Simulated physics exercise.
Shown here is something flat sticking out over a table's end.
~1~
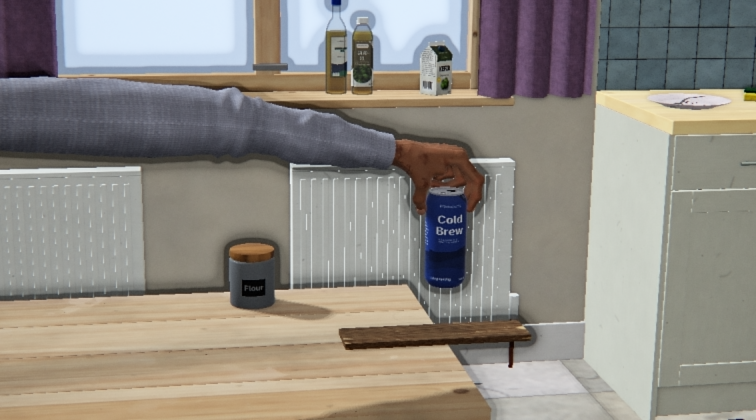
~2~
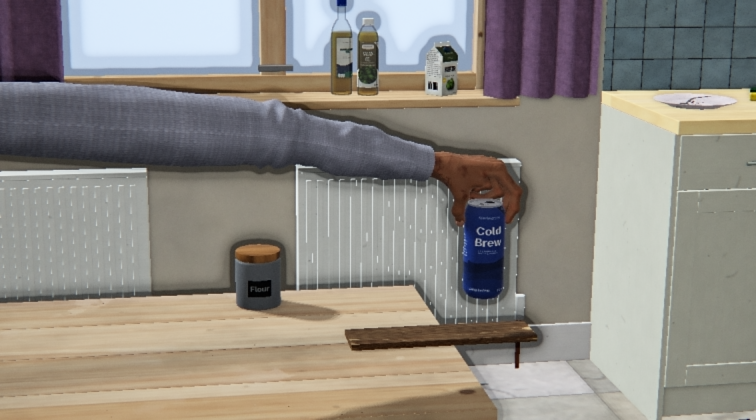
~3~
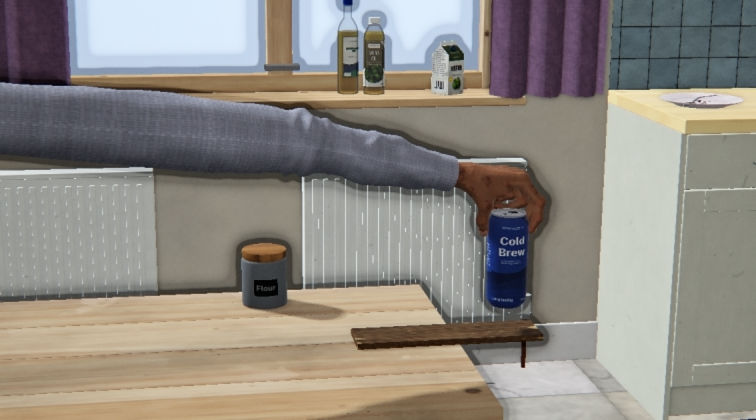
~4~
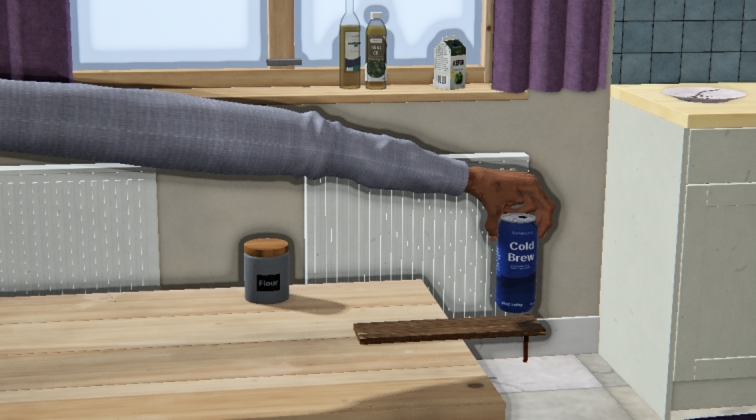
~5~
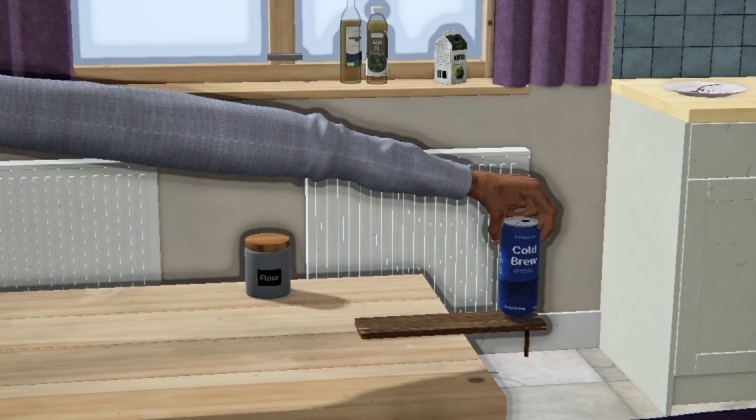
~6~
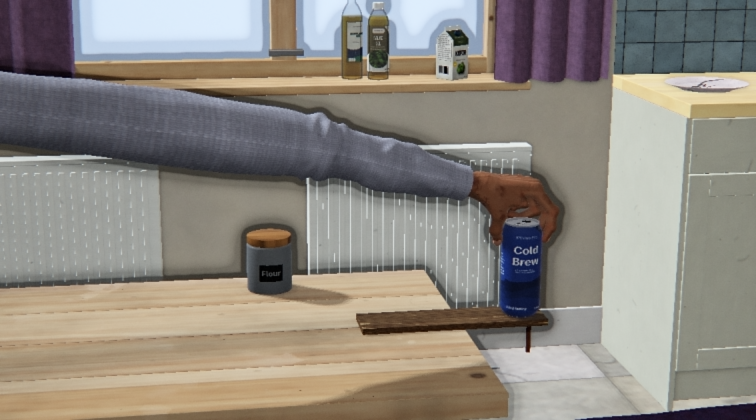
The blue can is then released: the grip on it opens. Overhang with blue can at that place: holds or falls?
The result will most likely be a drop.
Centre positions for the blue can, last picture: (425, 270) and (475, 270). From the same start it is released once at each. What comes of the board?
The first time it does not fall, and the second time it drops.
Then, 0.40 s after the last picture, brown board and blue can now down on the floor or falling.
Then, 0.60 s after the last picture, things are still on the move.
At rest, down on the floor or falling, brown board and blue can; grey jar in place. The board comes down.
